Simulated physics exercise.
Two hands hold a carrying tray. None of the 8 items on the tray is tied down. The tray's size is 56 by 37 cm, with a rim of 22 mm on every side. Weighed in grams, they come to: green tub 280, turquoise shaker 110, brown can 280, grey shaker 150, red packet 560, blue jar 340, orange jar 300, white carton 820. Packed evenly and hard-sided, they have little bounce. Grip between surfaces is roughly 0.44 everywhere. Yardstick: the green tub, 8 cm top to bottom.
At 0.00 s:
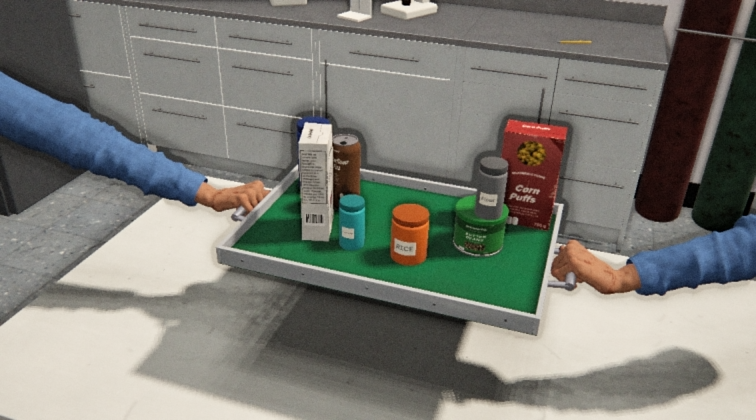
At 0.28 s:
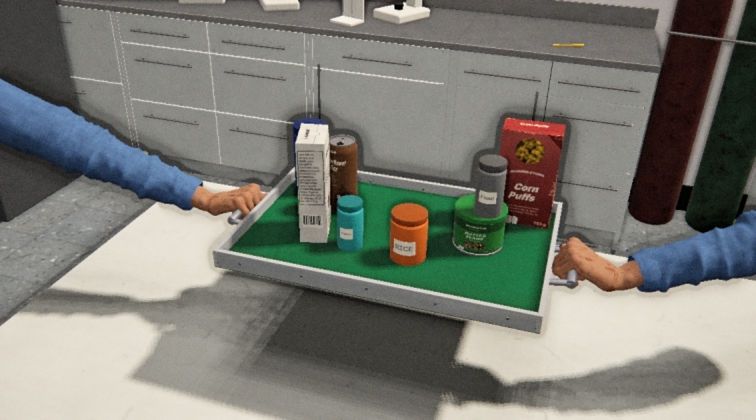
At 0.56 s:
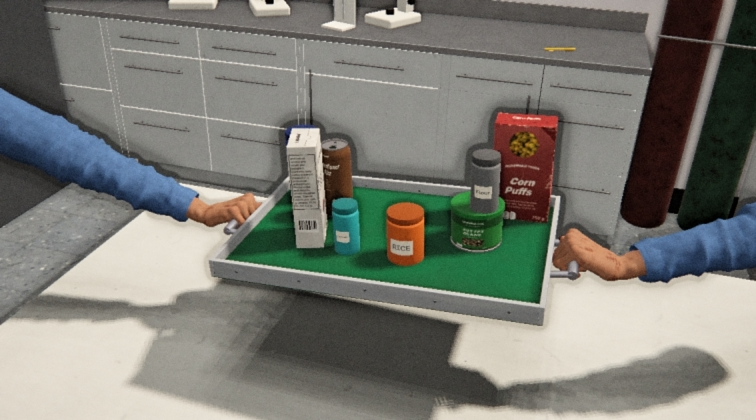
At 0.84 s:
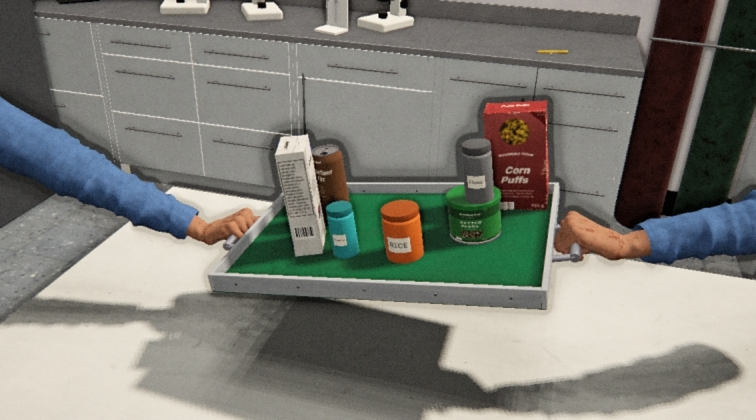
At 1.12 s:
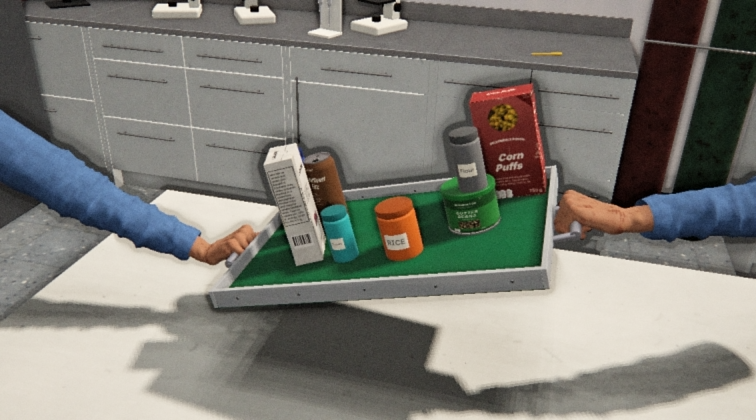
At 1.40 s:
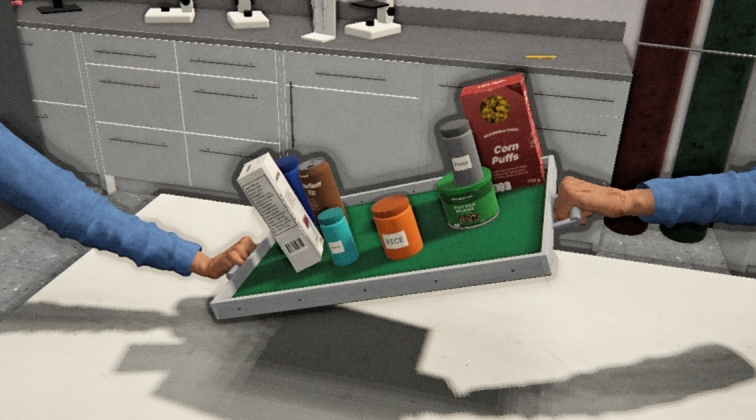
White carton leaning left among jars, cans and a red packet as two hands tilt a green-lined tray down to the left.
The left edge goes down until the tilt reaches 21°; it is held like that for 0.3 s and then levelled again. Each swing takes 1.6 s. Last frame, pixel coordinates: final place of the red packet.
About (524, 171).
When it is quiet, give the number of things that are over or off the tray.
The answer is 1.
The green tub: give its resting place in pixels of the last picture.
Rest position, about (478, 223) px.
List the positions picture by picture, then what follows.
In the first picture, tray level; red packet (529, 176); green tub (480, 226).
In the second picture, tray level; brown can (342, 175); grey shaker (490, 187).
In the third picture, tray at 3°, left edge down; orange jar (406, 234).
In the fourth picture, tray at 9°, left edge down; white carton (302, 195); green tub (474, 213).
In the fifth picture, tray at 15°, left edge down; turquoise shaker (340, 234); brown can (327, 193).
In the sixth picture, tray at 20°, left edge down; red packet (504, 135); grey shaker (462, 153).
After 1.70 s, tray at 21°, left edge down; white carton now off the tray.
After 1.90 s, tray at 21°, left edge down.
After 2.90 s, tray at 8°, left edge down.
In the end (4.1 s), off the tray, white carton; the other 7 under 5 cm from the start. In the last view, red packet near (524, 171).
